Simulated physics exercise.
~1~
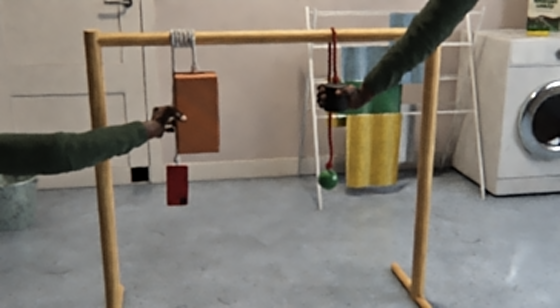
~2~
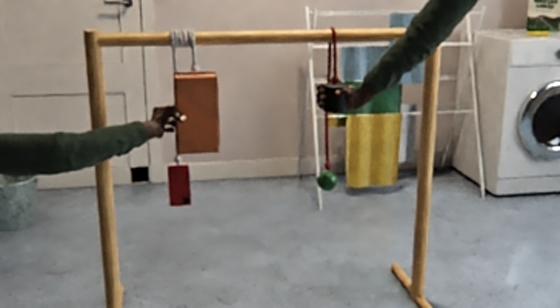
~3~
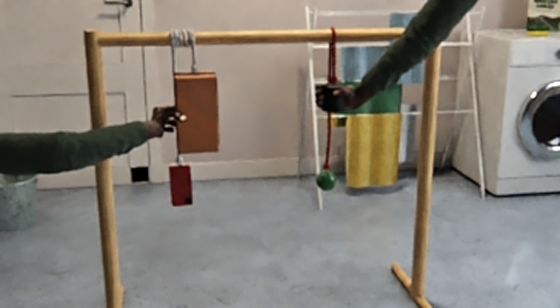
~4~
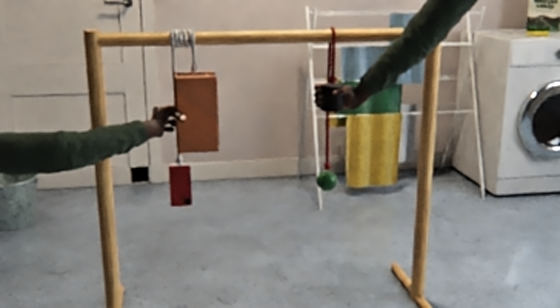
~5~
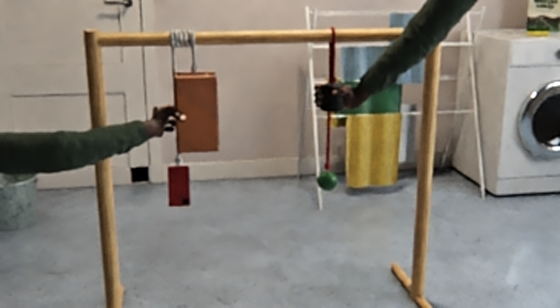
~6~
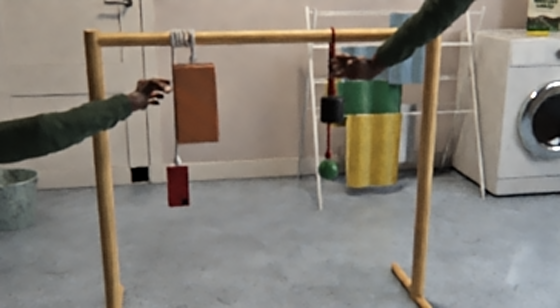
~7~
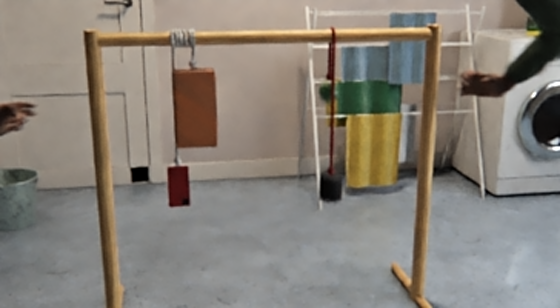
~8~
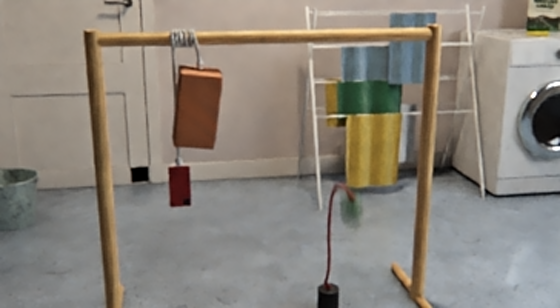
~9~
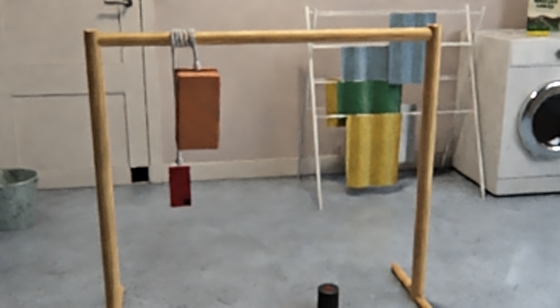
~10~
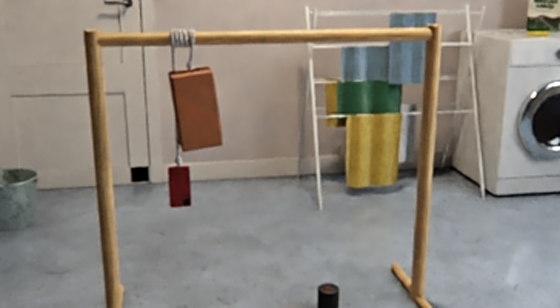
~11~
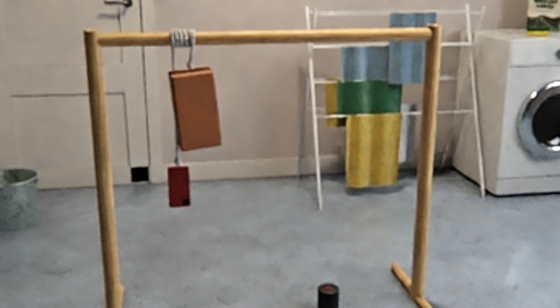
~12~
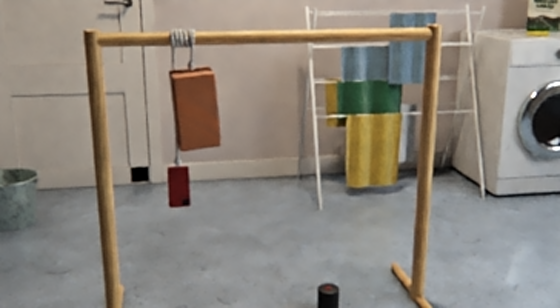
A small black object drops to the floor while the orange case stays hanging.
